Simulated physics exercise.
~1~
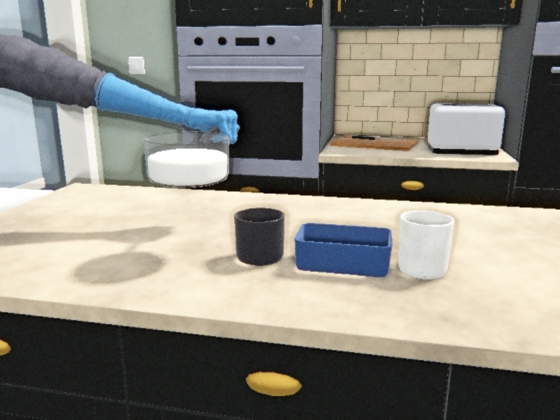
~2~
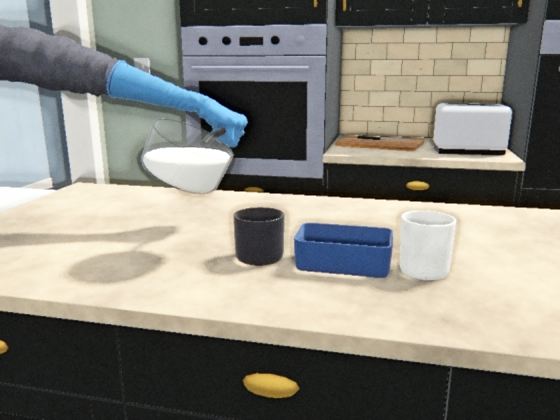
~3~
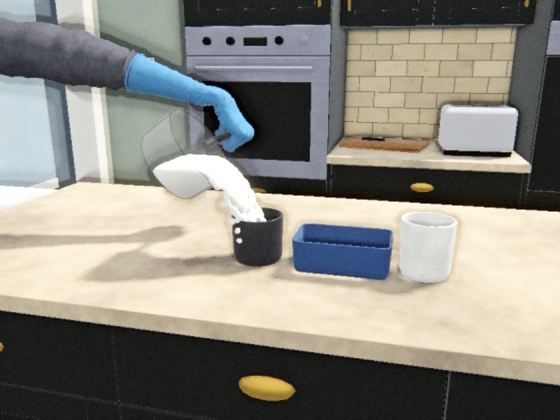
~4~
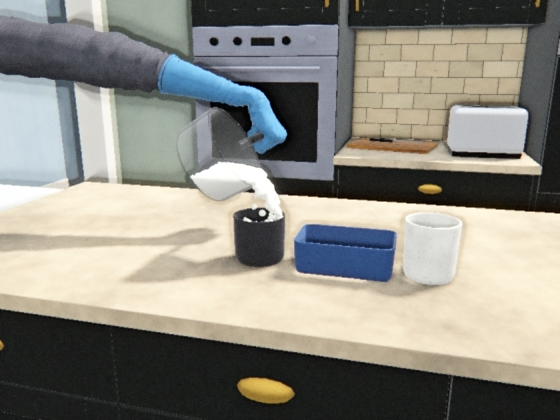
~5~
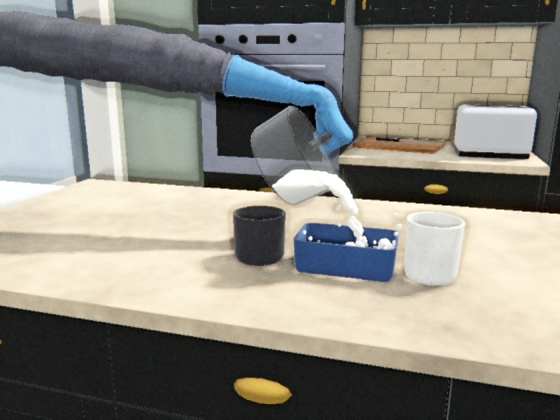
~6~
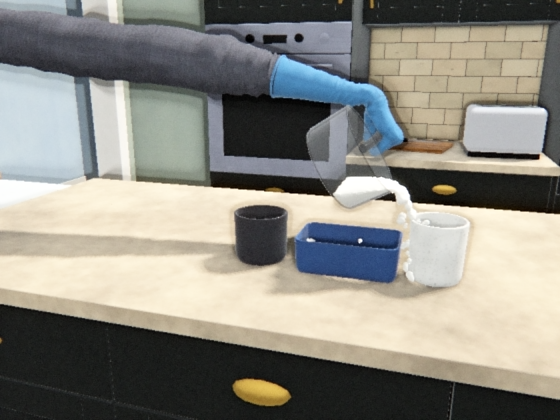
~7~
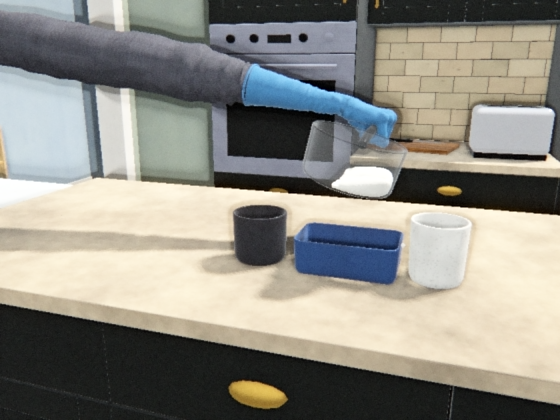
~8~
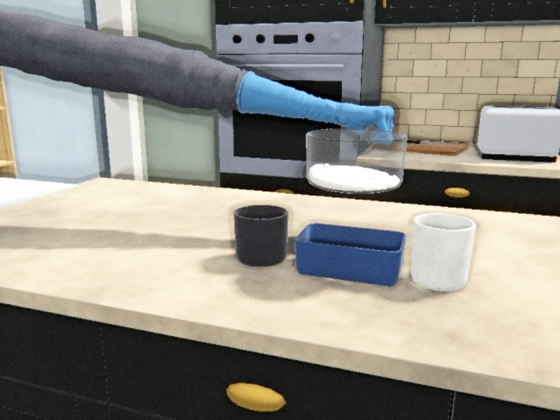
A blue-gloved hand tilting a clear pot, pouring milk rightward along a black mug, blue tub and white mug, then levelling it.
